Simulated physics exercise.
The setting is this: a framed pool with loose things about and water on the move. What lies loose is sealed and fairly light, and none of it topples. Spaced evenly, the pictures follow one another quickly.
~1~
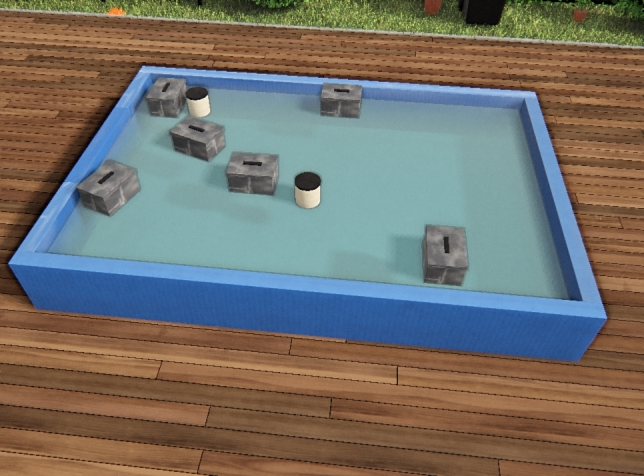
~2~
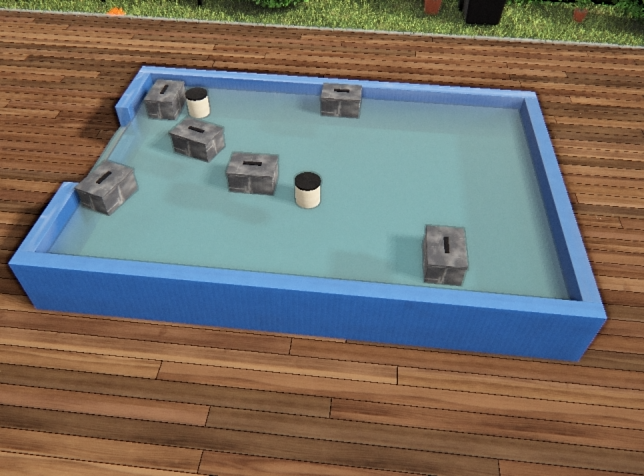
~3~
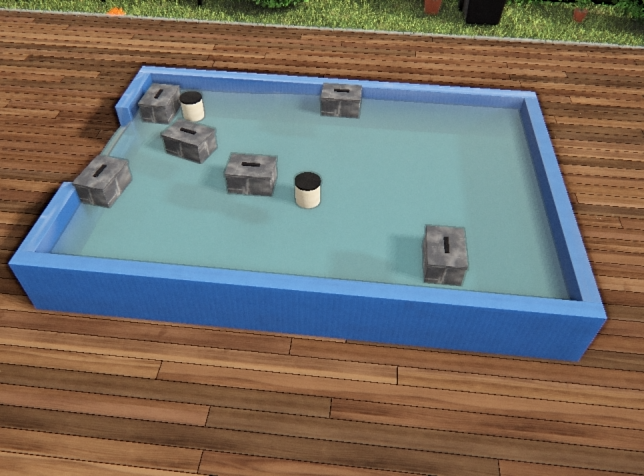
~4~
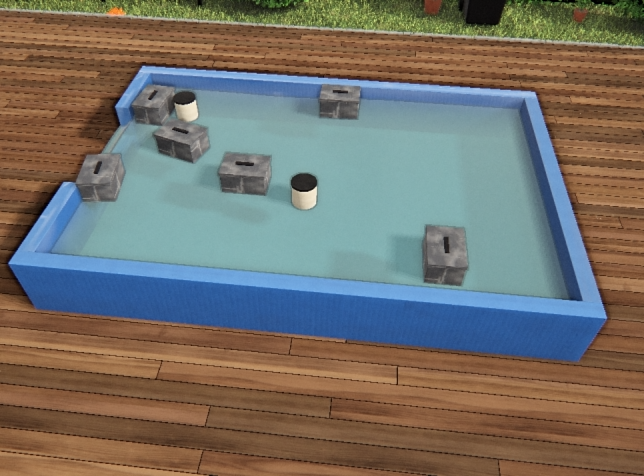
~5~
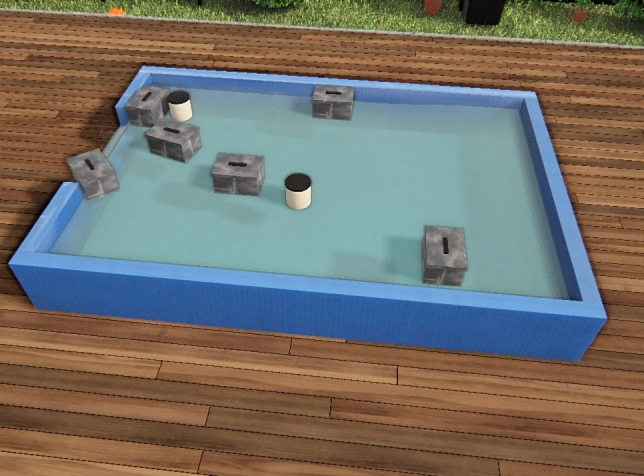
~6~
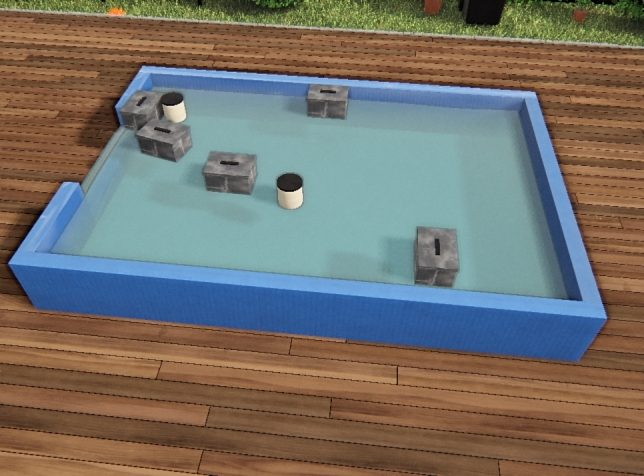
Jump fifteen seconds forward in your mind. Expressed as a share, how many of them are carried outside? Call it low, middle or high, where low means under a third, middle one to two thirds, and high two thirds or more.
Middle.
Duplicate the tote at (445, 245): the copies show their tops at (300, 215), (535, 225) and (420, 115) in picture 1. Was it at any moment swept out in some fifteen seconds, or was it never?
In sequence: Never exits, never exits, never exits.
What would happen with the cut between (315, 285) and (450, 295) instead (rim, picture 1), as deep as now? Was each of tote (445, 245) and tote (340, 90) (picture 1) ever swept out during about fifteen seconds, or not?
In that order: Escapes, never escapes.
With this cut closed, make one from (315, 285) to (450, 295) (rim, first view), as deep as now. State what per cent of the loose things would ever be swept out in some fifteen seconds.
Estimated share: Around 10 %.
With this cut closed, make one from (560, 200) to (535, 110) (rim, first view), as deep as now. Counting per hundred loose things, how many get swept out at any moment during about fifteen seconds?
I'd say some 0 in a hundred.
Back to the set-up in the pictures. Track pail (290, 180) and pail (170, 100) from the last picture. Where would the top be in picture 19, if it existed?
Roughly (238, 178) and (164, 125).
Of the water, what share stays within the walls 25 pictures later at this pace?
I'd put it near 70 per cent.
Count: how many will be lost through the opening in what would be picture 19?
The count is 2.
A moment on, 1 of 8 are out; 7 afloat.
Next, 2 of 8 are out; 6 afloat.
Later, 2 of 8 are out; 6 afloat.
In the end, 3 of 8 are out; 5 afloat.
